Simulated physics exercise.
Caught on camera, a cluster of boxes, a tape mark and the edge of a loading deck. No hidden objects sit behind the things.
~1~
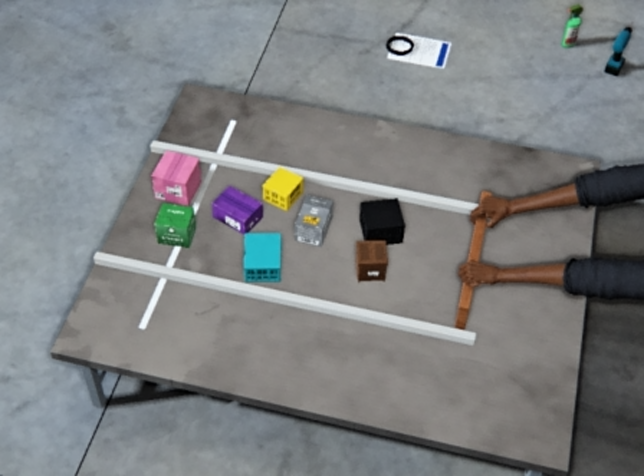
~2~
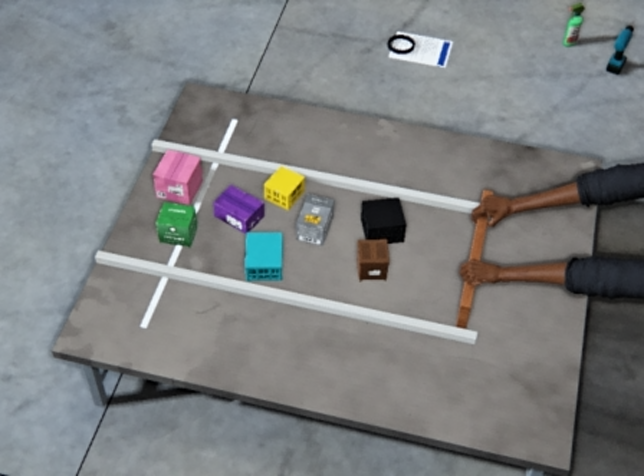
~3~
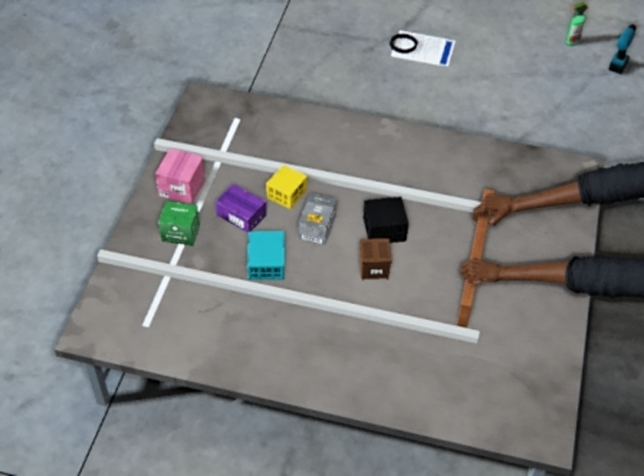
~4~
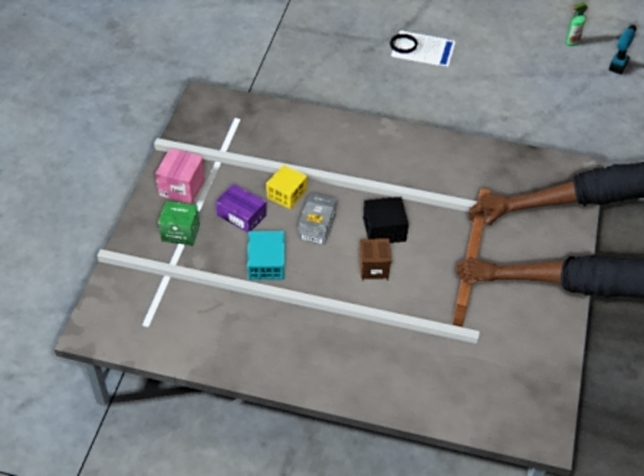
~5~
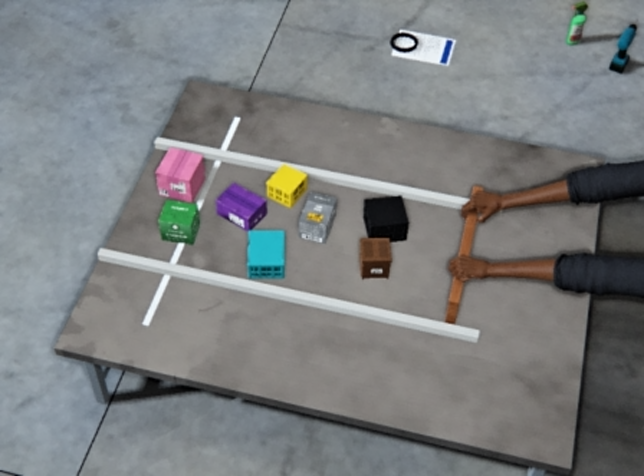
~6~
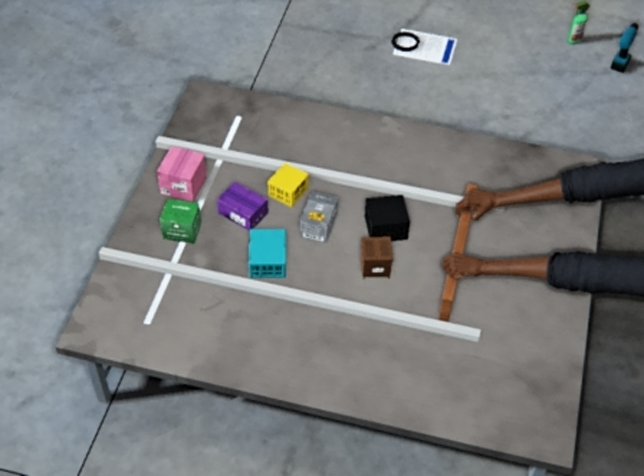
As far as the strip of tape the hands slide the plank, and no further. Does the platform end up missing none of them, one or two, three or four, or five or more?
It is missing one or two.
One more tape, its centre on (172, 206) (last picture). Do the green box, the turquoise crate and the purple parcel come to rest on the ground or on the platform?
The green box is gone, the turquoise crate stays put, the purple parcel is gone.
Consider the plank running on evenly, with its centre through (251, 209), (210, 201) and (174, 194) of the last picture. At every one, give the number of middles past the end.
0, 1 and 4.
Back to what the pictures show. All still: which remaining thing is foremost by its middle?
The green box finishes nearest.
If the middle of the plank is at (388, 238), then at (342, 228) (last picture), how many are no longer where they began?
Moved so far: 2, later 3.
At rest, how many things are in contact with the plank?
3 end up touching it.
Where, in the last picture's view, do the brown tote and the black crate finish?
Final pixels, roughly: (177, 213) for the first, (192, 169) for the other.
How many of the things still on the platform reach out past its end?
That adds up to 2.
Soon after, none off yet; pink parcel at rest near (183, 174); green box at rest near (181, 222); purple parcel at rest near (243, 206).
After that, none off yet; pink parcel at rest near (183, 174); green box at rest near (181, 222); purple parcel displaced a little near (220, 208).
And then, none off yet; pink parcel displaced a little near (168, 172); green box displaced about its own width near (152, 234); purple parcel displaced about its own width near (181, 216).
In the end, the number that fall off is one or two; gone, pink parcel.
